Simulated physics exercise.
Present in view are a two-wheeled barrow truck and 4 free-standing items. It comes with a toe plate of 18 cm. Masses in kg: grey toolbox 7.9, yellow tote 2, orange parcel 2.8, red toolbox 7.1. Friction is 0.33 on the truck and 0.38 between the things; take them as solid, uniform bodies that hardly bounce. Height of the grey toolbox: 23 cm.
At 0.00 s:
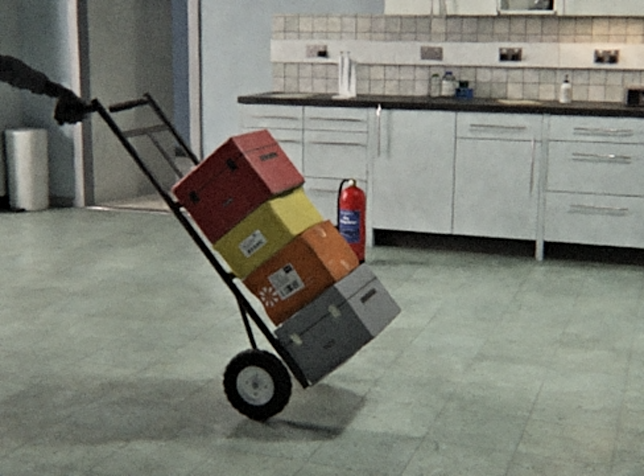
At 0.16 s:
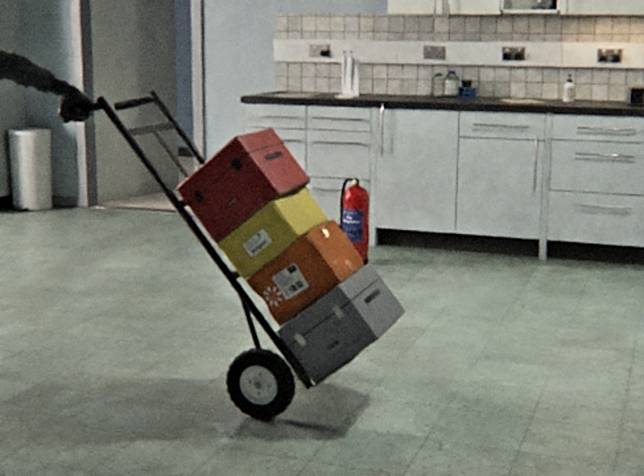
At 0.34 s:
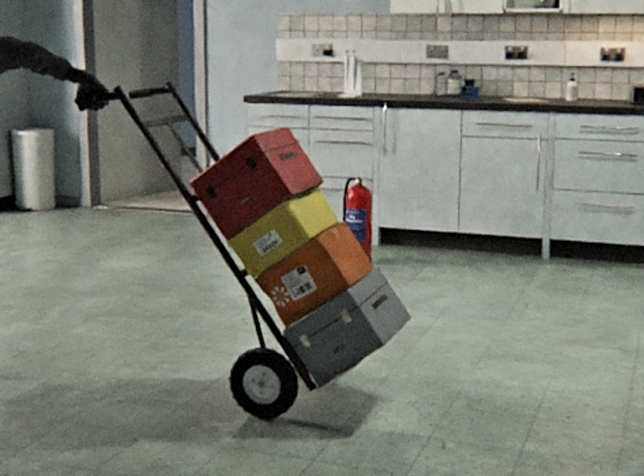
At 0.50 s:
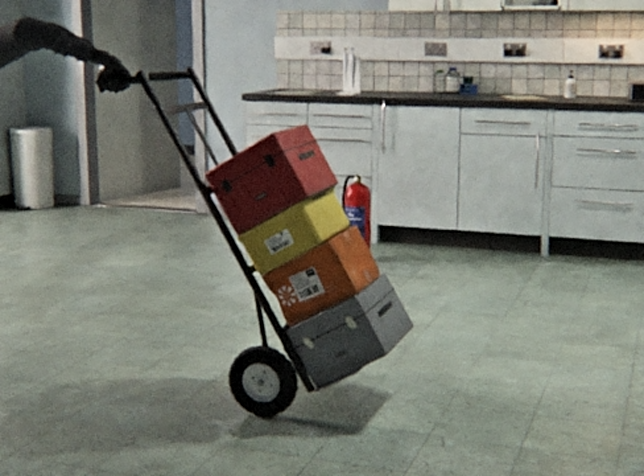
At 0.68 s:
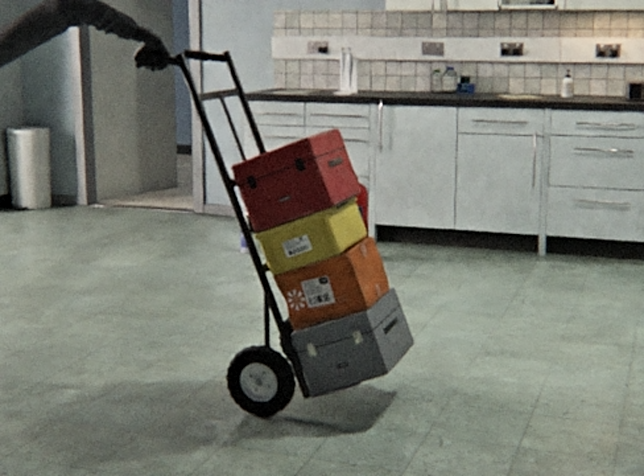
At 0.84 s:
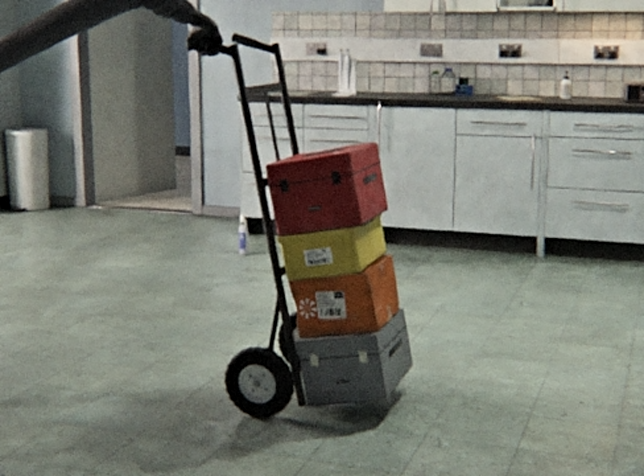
In a kitchen area, a gloved hand raises a leaning two-wheeled hand truck stacked with four colourful boxes to nearly upright.
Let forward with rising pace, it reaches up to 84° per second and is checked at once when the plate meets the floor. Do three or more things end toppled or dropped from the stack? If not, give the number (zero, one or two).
Yes.
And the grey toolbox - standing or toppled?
In the last frame the grey toolbox remains up.
After 1.34 s, truck upright; yellow tote tipped 16° from how it sat near (396, 259); grey toolbox tipped 12° from how it sat near (365, 365); red toolbox tipped 16° from how it sat.
After 1.94 s, truck upright; yellow tote and red toolbox now dropped from the stack; orange parcel tipped 64° from how it sat.
After 2.24 s, truck upright; orange parcel now dropped from the stack.
At rest (3.4 s), dropped from the stack, yellow tote, orange parcel and red toolbox; the last one in place, give or take 10 cm. In the last view, grey toolbox near (358, 369), yellow tote near (574, 407).
